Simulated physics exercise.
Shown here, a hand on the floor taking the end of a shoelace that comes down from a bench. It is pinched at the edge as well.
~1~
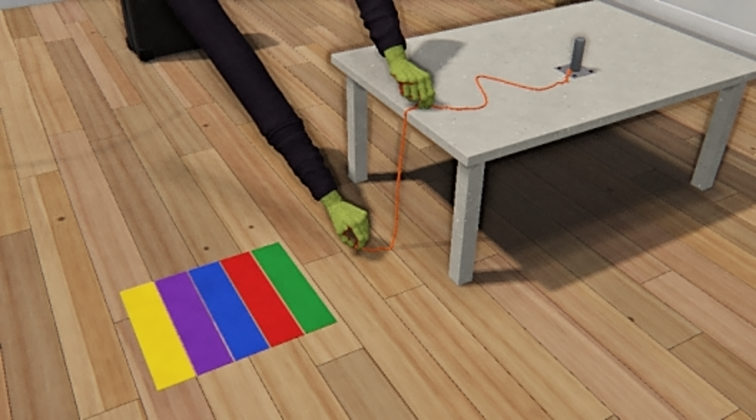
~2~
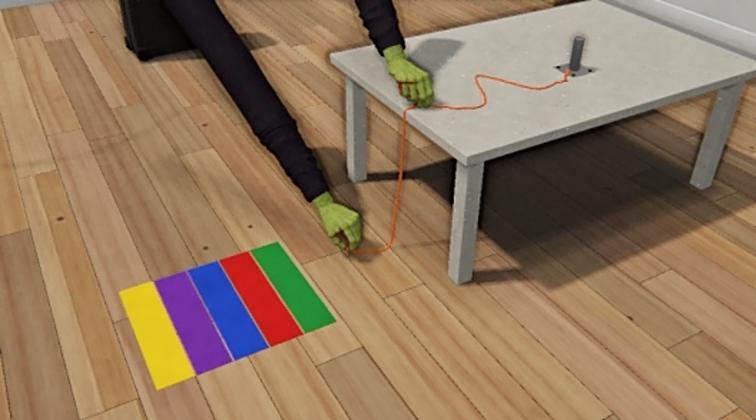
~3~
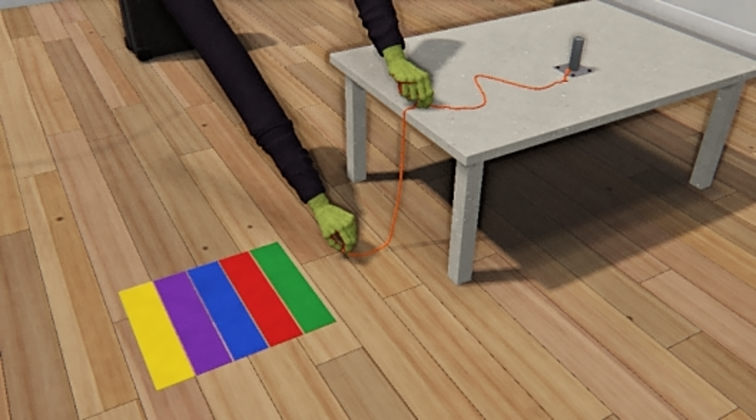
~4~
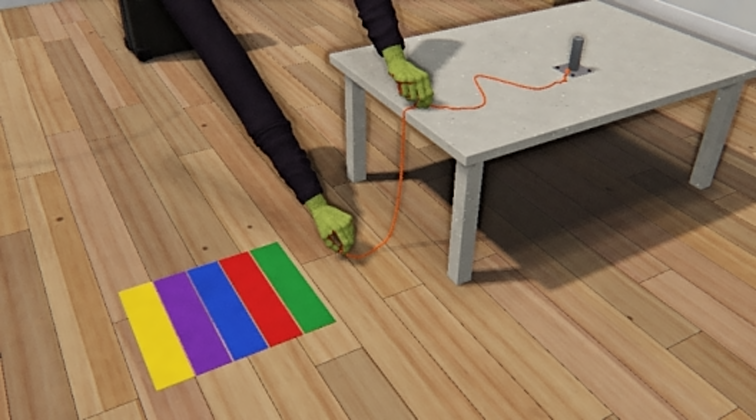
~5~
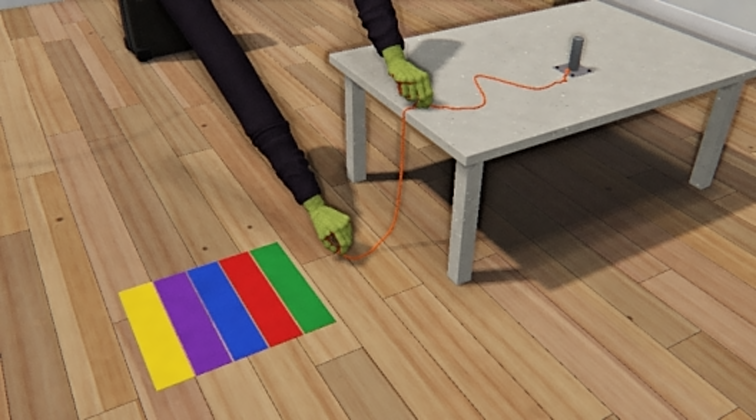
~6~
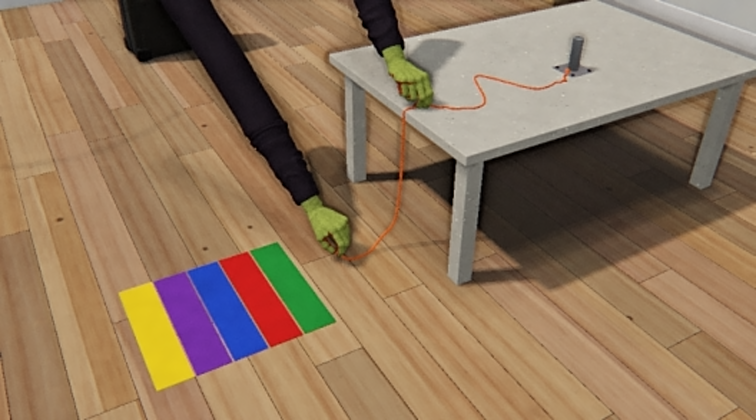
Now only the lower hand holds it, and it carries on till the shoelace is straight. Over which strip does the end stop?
It gets as far as the yellow strip.
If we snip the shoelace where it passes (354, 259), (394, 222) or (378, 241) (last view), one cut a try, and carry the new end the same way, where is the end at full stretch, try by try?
The places are (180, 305), (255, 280) and (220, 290).
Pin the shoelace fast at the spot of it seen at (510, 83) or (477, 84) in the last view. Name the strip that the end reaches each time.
Taking them in turn: Purple; blue.
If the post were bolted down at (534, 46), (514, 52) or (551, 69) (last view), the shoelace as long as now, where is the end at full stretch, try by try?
In that order: (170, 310), (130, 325) and (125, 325).
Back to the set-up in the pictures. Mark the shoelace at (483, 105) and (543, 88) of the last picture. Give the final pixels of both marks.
At (398, 117), then (518, 83).
Early on, end near (226, 290); over blue.
Midway, end near (180, 306); over purple.
At the end of the slack, end near (152, 316); over yellow. The yellow one.
